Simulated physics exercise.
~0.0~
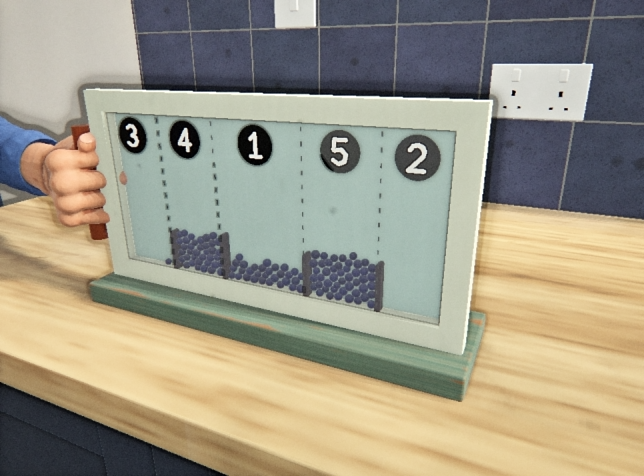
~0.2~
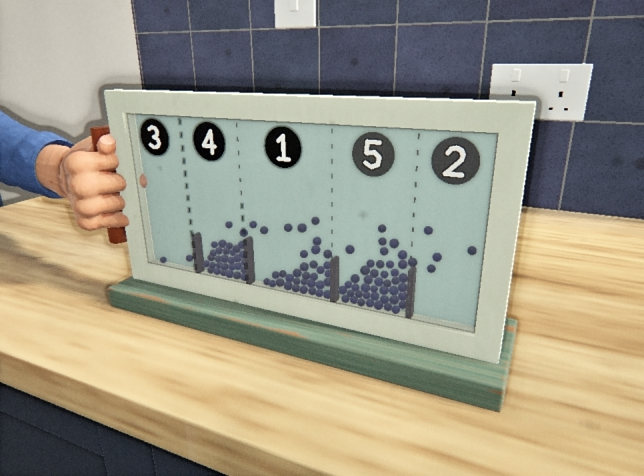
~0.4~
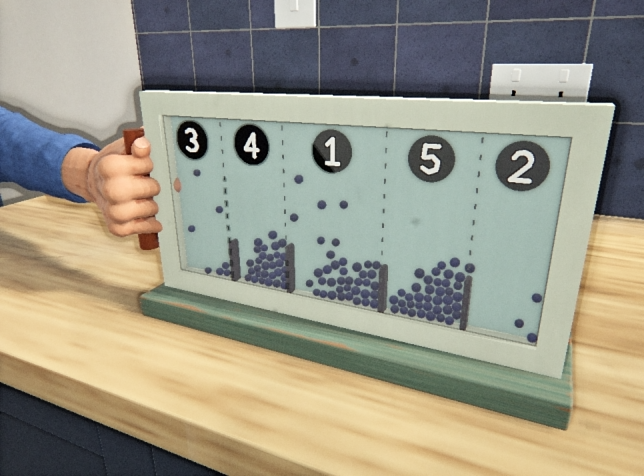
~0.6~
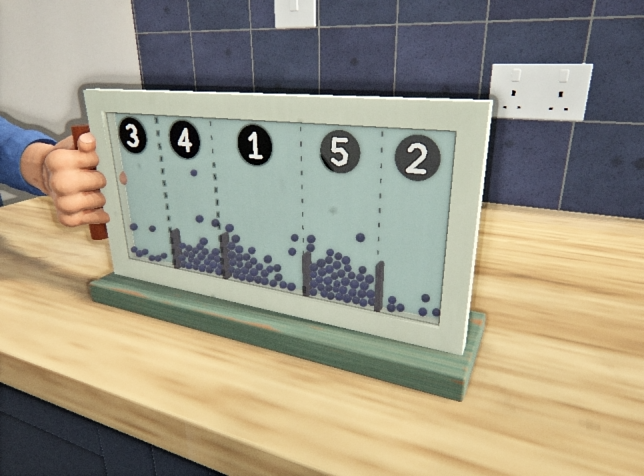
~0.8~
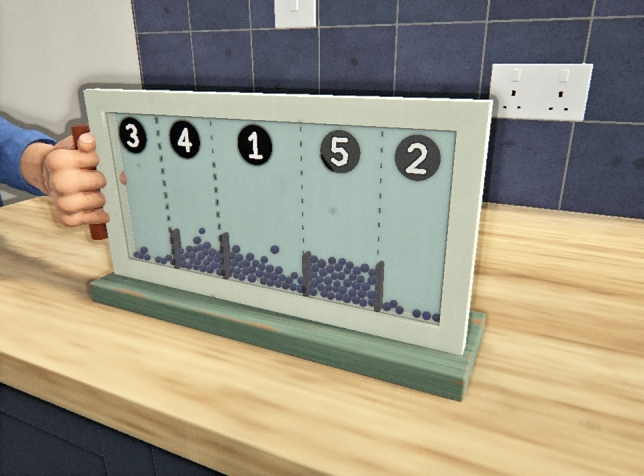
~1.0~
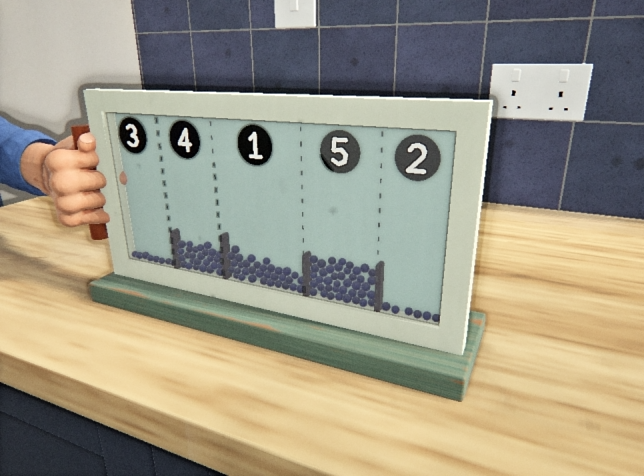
A hand slides a framed clear tray right and back left, scattering dark blue beads over low dividers before they settle.
